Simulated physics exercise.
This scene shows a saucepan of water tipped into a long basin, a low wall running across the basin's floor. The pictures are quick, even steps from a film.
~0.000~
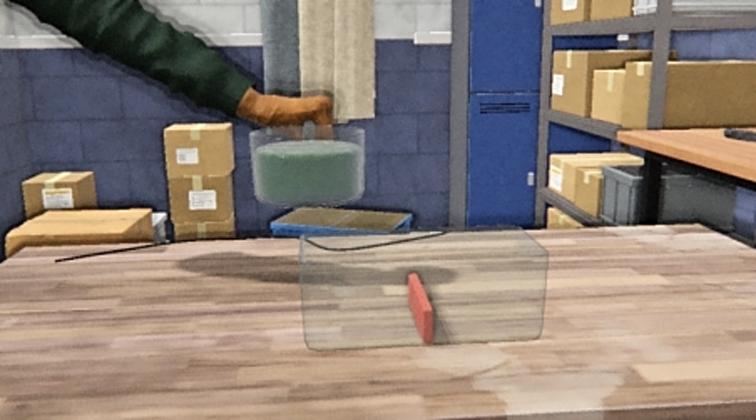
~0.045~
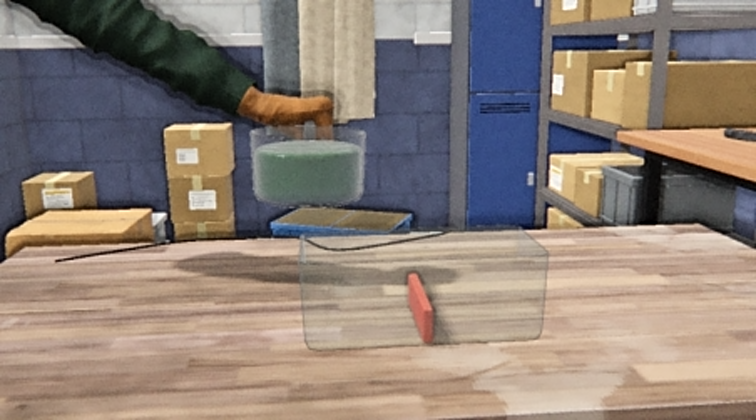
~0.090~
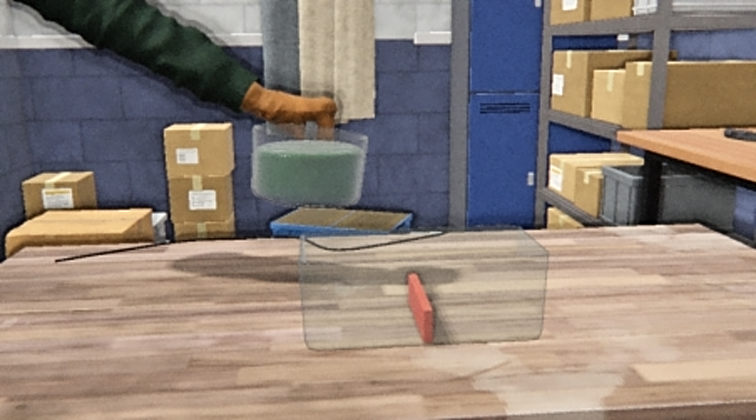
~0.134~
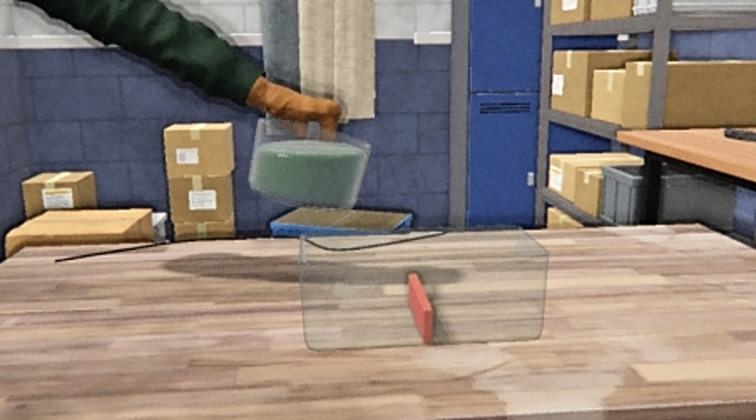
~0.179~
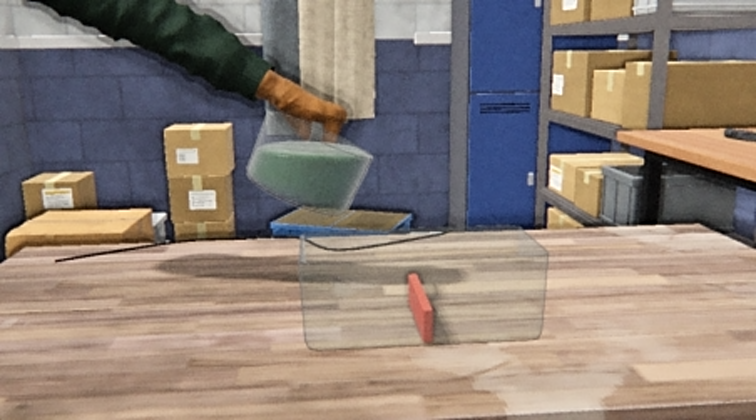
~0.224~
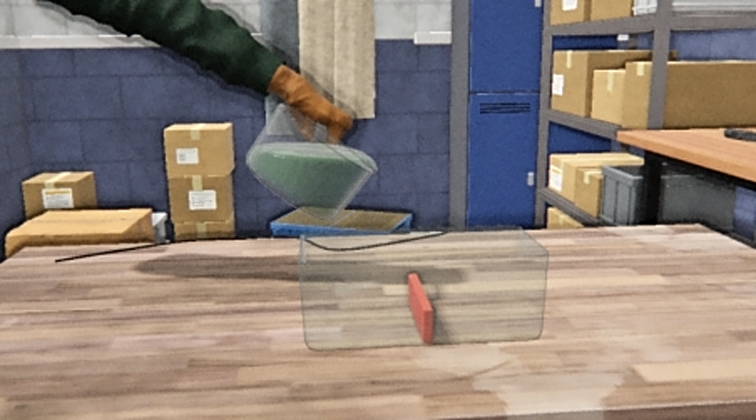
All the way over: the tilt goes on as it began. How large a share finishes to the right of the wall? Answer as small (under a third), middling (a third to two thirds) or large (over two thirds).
Small, under a third.
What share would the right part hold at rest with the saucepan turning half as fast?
Roughly 35 percent.
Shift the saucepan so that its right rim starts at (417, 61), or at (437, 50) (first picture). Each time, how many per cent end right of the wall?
Estimate, first then second: 75 per cent and 75 per cent.
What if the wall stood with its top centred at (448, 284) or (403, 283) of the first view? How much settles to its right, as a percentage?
Roughly 10 % and then 35 %.
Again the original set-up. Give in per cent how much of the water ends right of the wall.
It works out to around 15 percent.
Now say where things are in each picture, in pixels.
In the first picture, it leans 0°; its right rim is at (363, 133); the water meets the walls at (254, 149) and (361, 147); the long basin's rim runs from (301, 249) to (533, 240); the wall's top is at (420, 292).
In the second picture, it leans 2°; its right rim is at (364, 134); the water meets the walls at (254, 149) and (362, 147).
In the third picture, it leans 7°; its right rim is at (367, 139); the water meets the walls at (255, 148) and (363, 149).
In the fourth picture, it leans 14°; its right rim is at (369, 147); the water meets the walls at (257, 149) and (366, 151).
In the fifth picture, it leans 25°; its right rim is at (371, 158); the water meets the walls at (255, 149) and (370, 153).
In the sixth picture, it leans 37°; its right rim is at (371, 171); the water meets the walls at (251, 149) and (368, 162); 3 per cent is over the edge.
A moment on, the saucepan is tipped right over and 25 per cent is still to pour, 37 is left of the wall and 7 right of it.
Next, the saucepan is tipped right over and 4 per cent is still to pour, 76 is left of the wall and 11 right of it.
Then the saucepan is tipped right over and 0 per cent is still to pour, 79 is left of the wall and 16 right of it.
Later the saucepan is tipped right over and 0 per cent is still to pour, 79 is left of the wall and 17 right of it.
Finally, 79 per cent lies left of the wall, 17 right of it and 4 outside.
